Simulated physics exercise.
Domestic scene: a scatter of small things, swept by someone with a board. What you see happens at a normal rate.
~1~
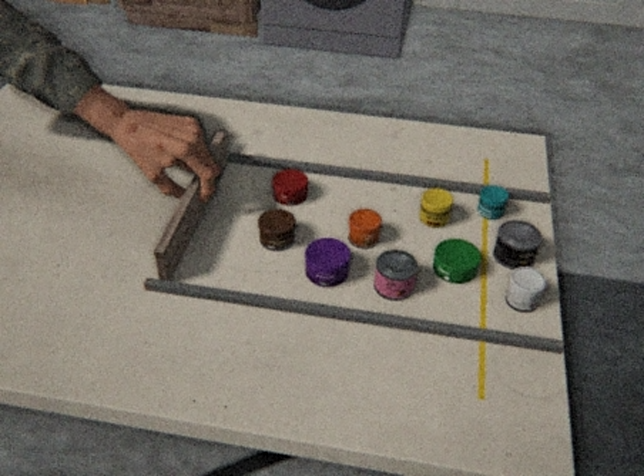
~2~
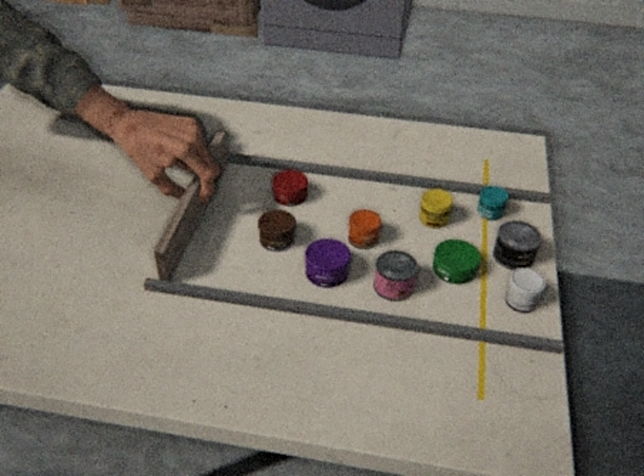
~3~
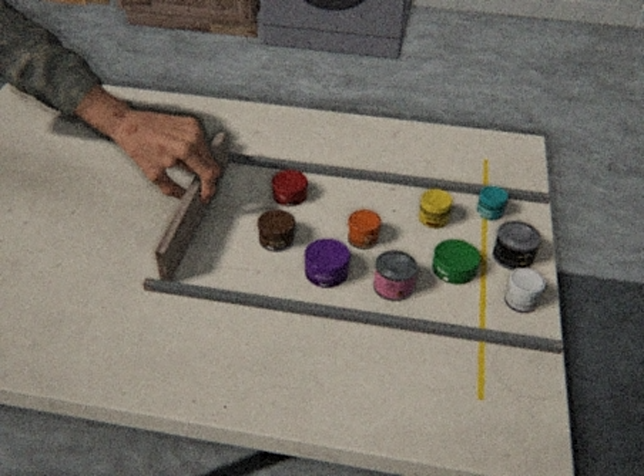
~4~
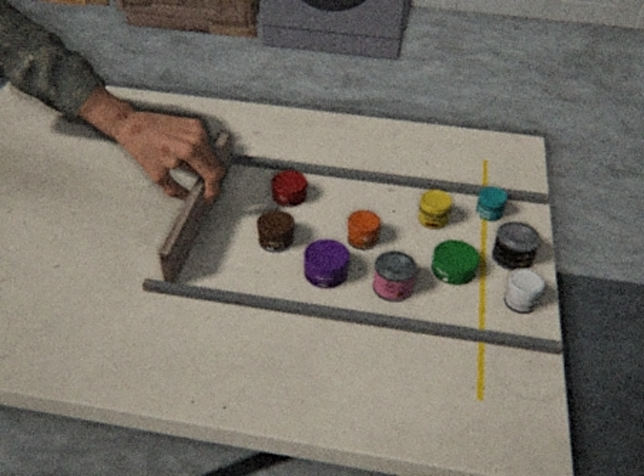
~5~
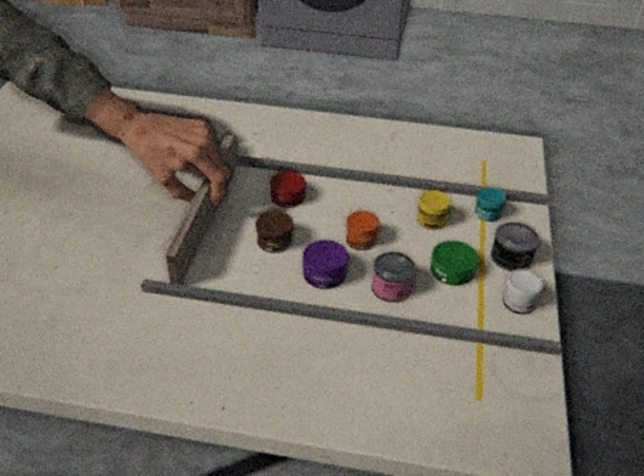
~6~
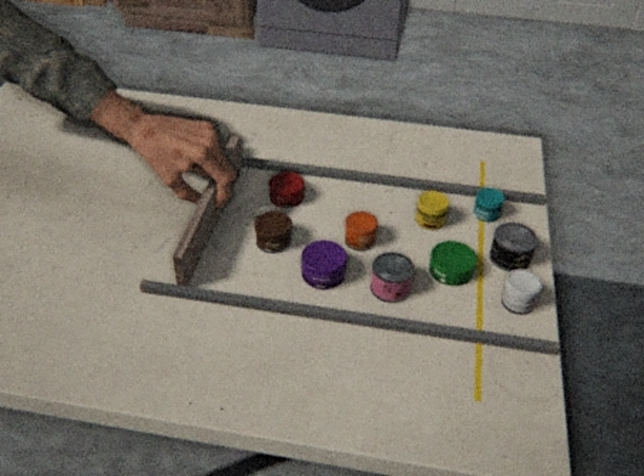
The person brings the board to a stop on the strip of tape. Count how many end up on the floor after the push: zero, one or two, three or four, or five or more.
One or two.
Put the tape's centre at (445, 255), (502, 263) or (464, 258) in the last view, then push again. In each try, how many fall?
Try 1: 0; try 2: 3; try 3: 0.
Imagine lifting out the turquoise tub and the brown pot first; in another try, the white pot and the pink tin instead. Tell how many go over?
Counts - first: 0; second: 0.
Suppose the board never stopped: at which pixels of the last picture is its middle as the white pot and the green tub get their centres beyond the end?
The middle is at (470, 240) when it's the white pot, and at (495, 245) when it's the green tub.
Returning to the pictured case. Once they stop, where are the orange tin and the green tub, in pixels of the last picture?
Result: One at about (499, 238), the other at about (542, 284).
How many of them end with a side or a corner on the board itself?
4 are in contact with it.
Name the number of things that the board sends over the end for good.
A count of exactly 1.
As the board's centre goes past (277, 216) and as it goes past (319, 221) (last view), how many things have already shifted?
One spot: 2. Other spot: 4.
Soon after, none off yet; white pot at rest near (521, 292); black pot at rest near (513, 247); turquoise tub at rest near (489, 205).
By the end, the number that fall off is one or two; fallen, white pot.
